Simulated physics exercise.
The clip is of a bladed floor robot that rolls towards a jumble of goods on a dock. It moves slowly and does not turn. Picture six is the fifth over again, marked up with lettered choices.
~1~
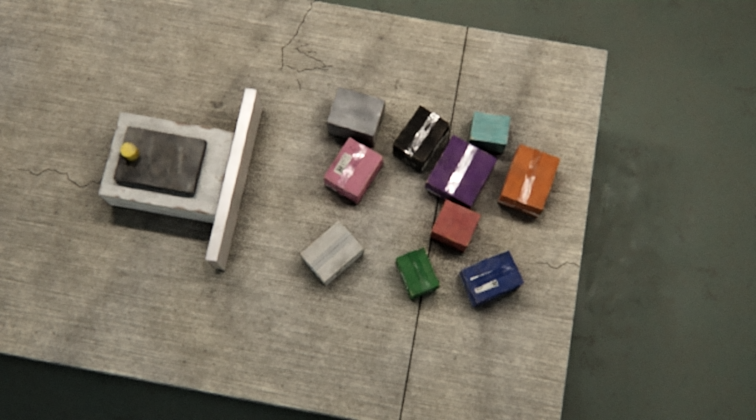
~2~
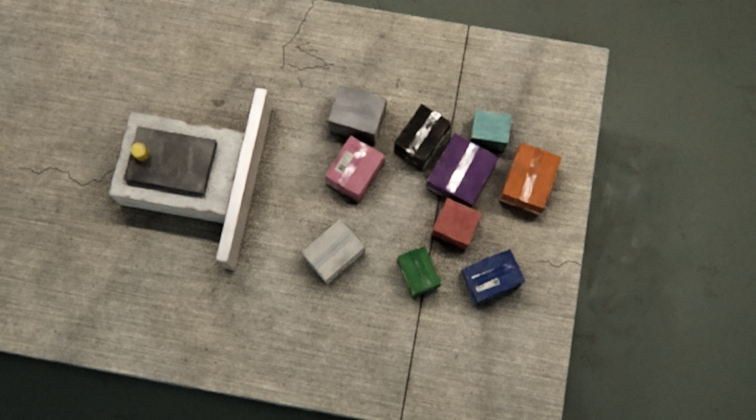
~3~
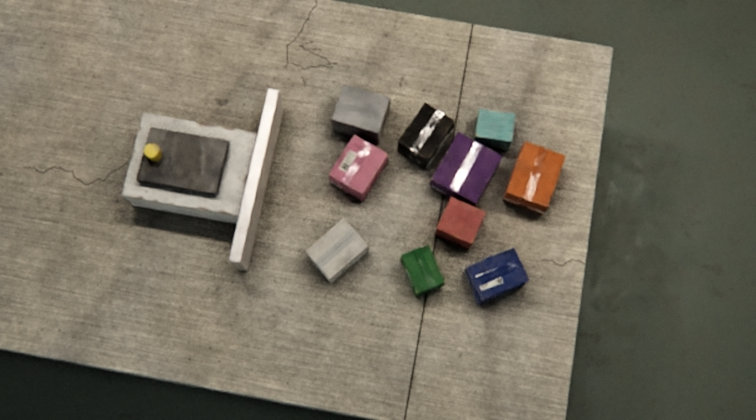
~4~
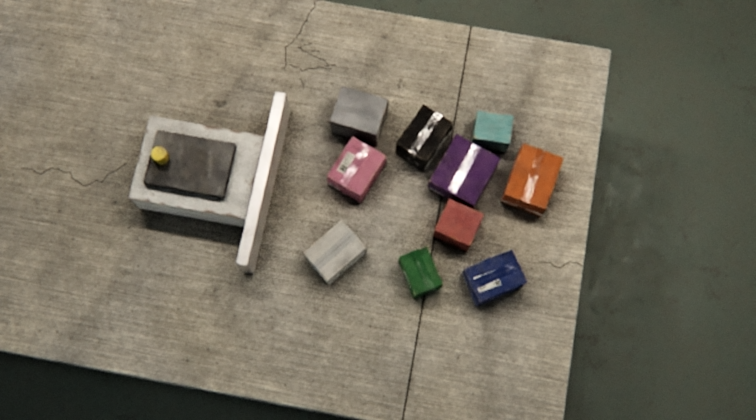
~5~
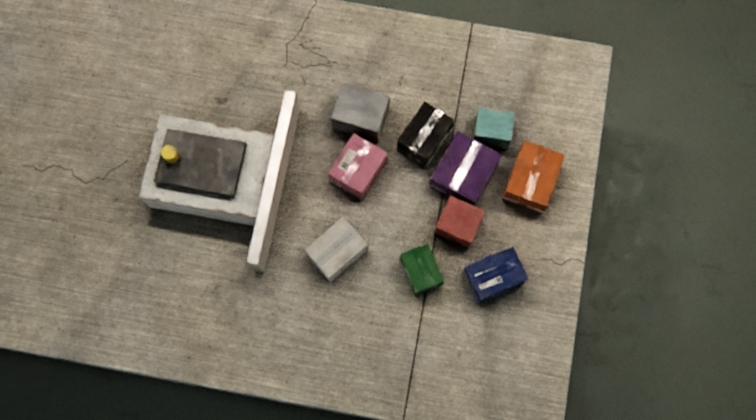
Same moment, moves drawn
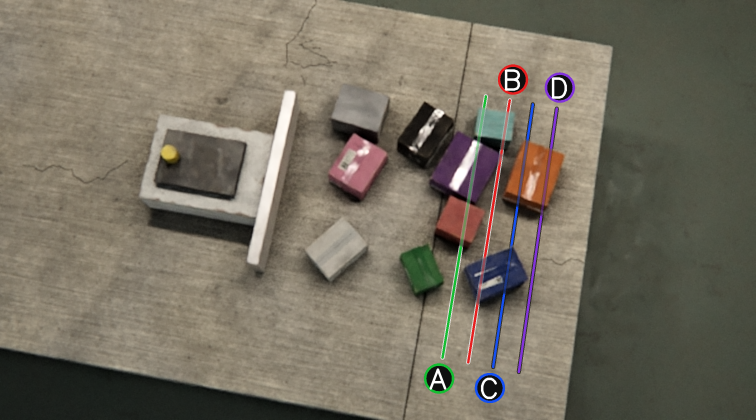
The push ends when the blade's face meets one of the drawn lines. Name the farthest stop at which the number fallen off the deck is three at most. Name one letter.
C is the last line within the limit.
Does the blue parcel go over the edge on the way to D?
Yes.
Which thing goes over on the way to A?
The orange box goes over.
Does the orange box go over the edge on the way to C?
By then, yes.
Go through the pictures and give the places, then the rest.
Red crate (455, 226); blue parcel (491, 278); white parcel (332, 253), in the first picture.
Robot (177, 161); green parcel (419, 272), in the second picture.
Robot (189, 162); pink parcel (358, 168), in the third picture.
Robot (197, 165); grey crate (360, 116), in the fourth picture.
Robot (207, 164); black parcel (425, 135); red crate (459, 222); blue parcel (495, 275), in the fifth picture.
On the copy, A at (465, 222); B at (490, 227); C at (514, 231); D at (539, 235).
On C. First, robot (293, 179); purple box (477, 175); grey crate (406, 117).
Then, robot (381, 195); orange box (609, 217); blue parcel (542, 286).
Finally, robot (449, 207); orange box over the edge; blue parcel over the edge; three fallen.
By contrast, A is within the limit but short; B is within the limit but short; D drops six.
